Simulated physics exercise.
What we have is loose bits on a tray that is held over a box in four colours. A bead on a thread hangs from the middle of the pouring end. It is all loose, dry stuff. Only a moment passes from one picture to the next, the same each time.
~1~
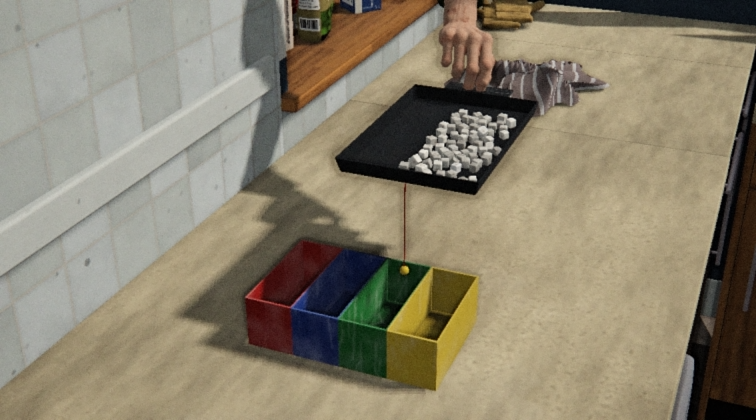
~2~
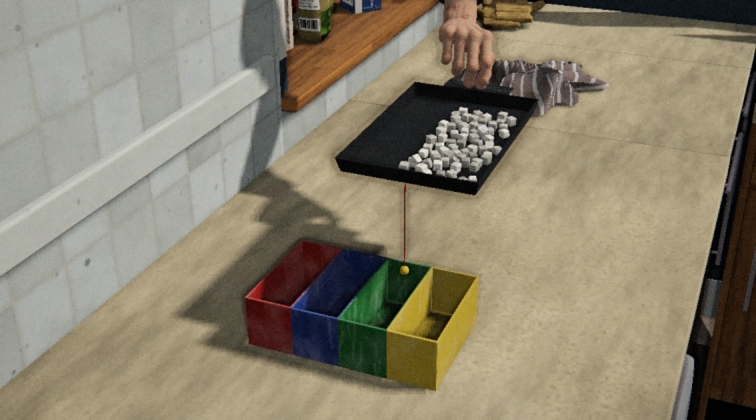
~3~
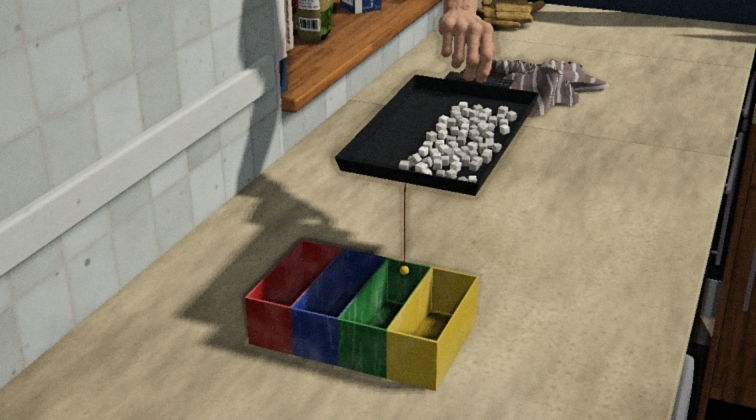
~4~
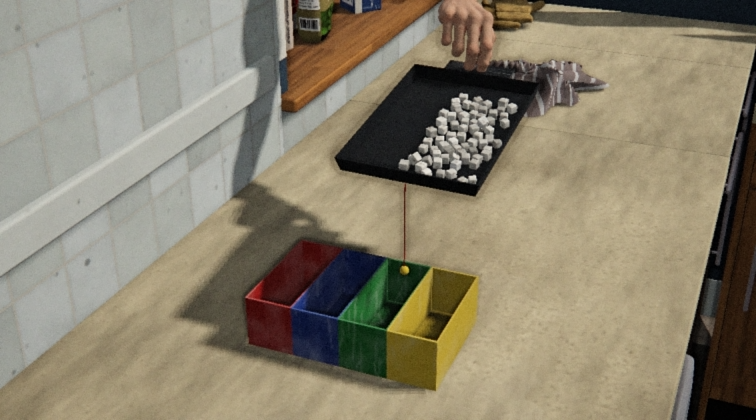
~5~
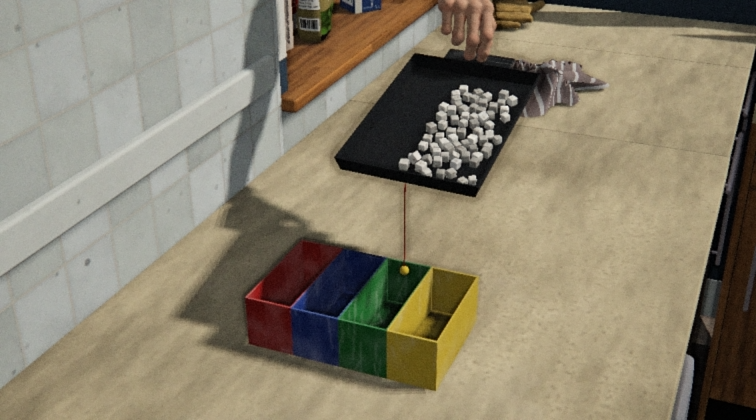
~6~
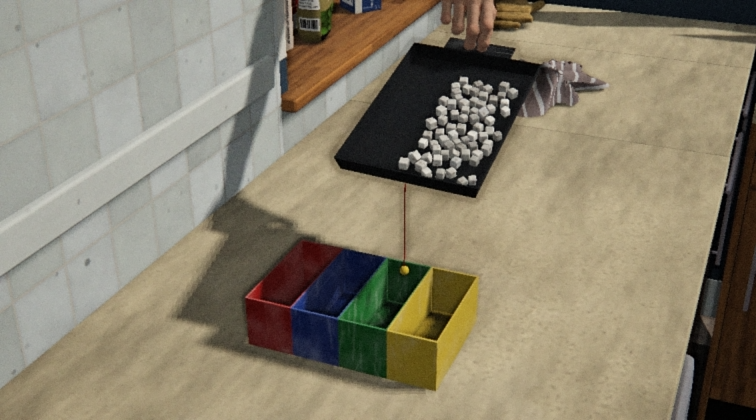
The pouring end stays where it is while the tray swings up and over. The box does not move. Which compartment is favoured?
The yellow one ends fullest.
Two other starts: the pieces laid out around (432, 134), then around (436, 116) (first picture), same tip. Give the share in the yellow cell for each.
About 30 and 50 per cent.
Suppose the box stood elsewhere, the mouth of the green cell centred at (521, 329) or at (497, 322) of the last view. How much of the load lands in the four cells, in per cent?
First some 90, then 90 per cent.
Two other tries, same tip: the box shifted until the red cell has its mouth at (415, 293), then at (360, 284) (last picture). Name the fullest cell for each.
First the blue one, then that green cell.
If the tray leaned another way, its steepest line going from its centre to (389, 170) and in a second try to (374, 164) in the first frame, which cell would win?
One: The blue one. Two: That blue cell.
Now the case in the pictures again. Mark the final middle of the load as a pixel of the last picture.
At about (439, 365).
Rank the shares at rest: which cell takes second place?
Next in line is the green one.
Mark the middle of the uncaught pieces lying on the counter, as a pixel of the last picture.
Close to (500, 395).
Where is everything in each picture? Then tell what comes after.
In the first frame, corners of the pouring end at (340, 157) and (476, 180), level; middle of the load at (461, 146), sugar cubes; bead on its thread at (404, 270); red cell at (269, 321); blue cell at (315, 332); green cell at (363, 344); yellow cell at (412, 356).
In the second frame, corners of the pouring end at (340, 157) and (476, 180), level; middle of the load at (461, 145).
In the third frame, corners of the pouring end at (340, 156) and (476, 181), tipped barely, lowest at the right corner; middle of the load at (461, 142).
In the fourth frame, corners of the pouring end at (340, 156) and (475, 182), tipped a little, lowest at the right corner; middle of the load at (461, 137).
In the fifth frame, corners of the pouring end at (340, 156) and (475, 184), tipped a little, lowest at the right corner; middle of the load at (461, 133).
In the sixth frame, corners of the pouring end at (340, 156) and (475, 185), tipped a little, lowest at the right corner; middle of the load at (461, 129); red cell at (269, 321); blue cell at (315, 332); green cell at (363, 344); yellow cell at (412, 356).
Soon, tray tipped steeply; all on the tray.
A while on, tray tipped past a quarter turn; about two thirds on the tray; about a third falling or outside the box.
Towards the end, tray tipped past a quarter turn; about a third in the yellow cell; about a quarter in the green cell; about half falling or outside the box.
Finally, tray tipped past a quarter turn; about a third in the yellow cell; about a quarter in the green cell; none in the blue cell; none in the red cell; about half outside the box.
